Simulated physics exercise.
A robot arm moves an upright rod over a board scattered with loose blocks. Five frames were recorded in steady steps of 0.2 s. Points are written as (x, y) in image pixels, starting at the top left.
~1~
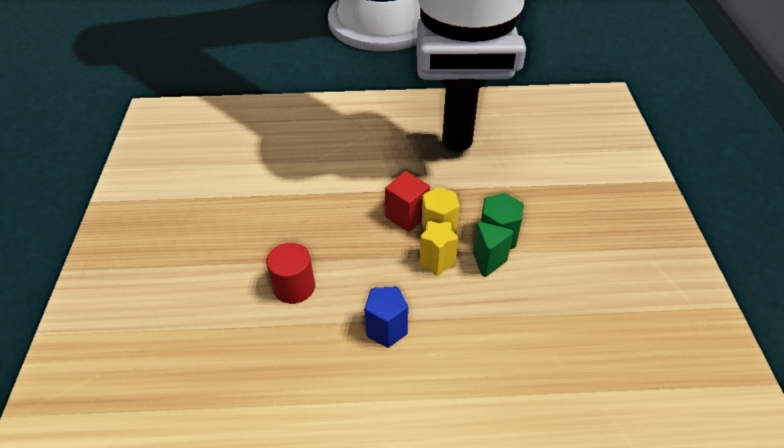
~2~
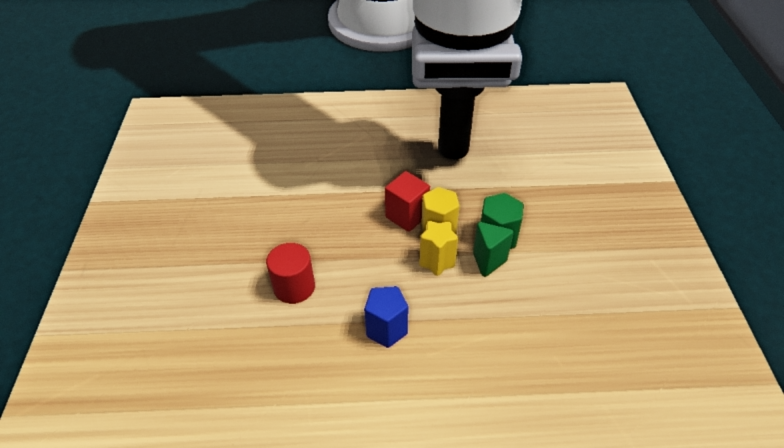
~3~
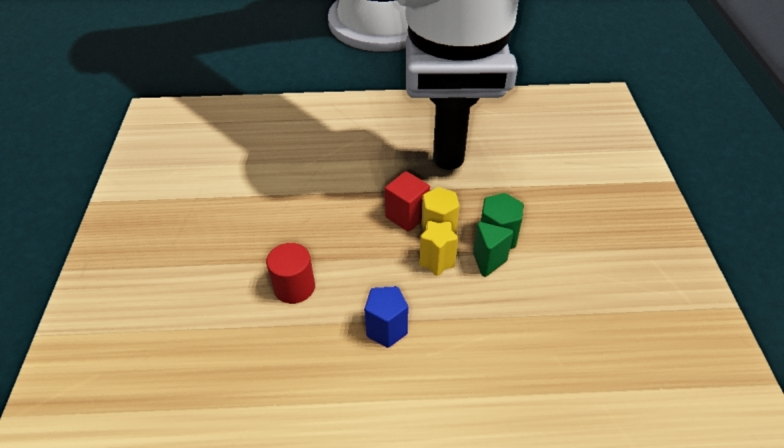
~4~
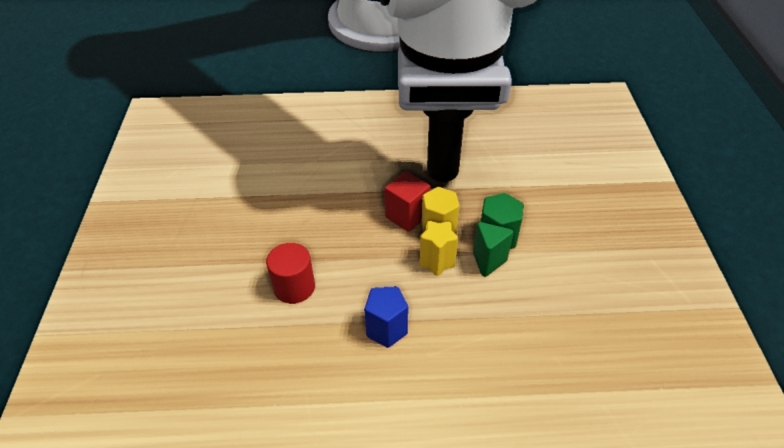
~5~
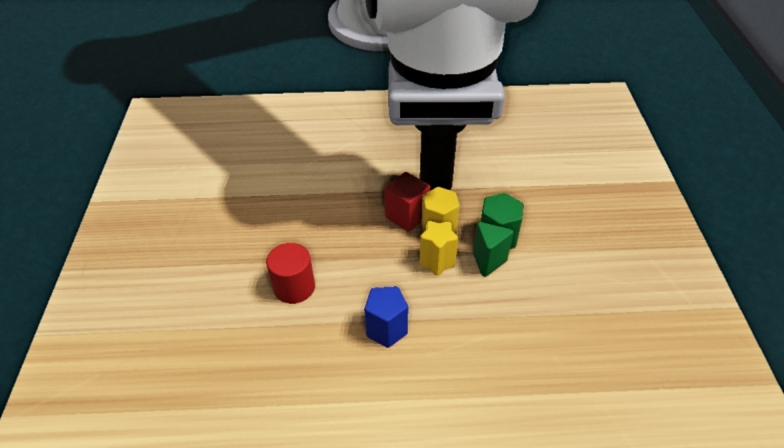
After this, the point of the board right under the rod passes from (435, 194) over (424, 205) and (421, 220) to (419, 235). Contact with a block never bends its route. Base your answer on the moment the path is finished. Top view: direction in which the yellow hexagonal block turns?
It turns round anticlockwise.
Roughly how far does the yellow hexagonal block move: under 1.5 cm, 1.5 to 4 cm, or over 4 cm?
Between 1.5 and 4 cm.
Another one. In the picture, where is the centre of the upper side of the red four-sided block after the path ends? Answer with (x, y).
Put as a pixel place, it's (384, 208).
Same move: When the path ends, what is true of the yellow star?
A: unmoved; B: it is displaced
Answer: B.
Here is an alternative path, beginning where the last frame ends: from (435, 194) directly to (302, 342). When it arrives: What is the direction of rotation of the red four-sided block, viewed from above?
It makes a clockwise turn.
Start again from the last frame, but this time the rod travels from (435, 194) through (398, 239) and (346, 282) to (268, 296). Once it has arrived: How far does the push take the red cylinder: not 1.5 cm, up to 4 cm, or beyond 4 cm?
Its displacement is above 4 cm.
The first path, step by step. Halfway along, rod (422, 205); red four-sided block (394, 197), turned 20° clockwise; yellow hexagonal block (443, 205).
At the end, rod (419, 227); red four-sided block (384, 208), turned 50° clockwise; yellow star (441, 242), turned 20° clockwise; yellow hexagonal block (453, 218), turned 30° anticlockwise; green triangular piece in place.
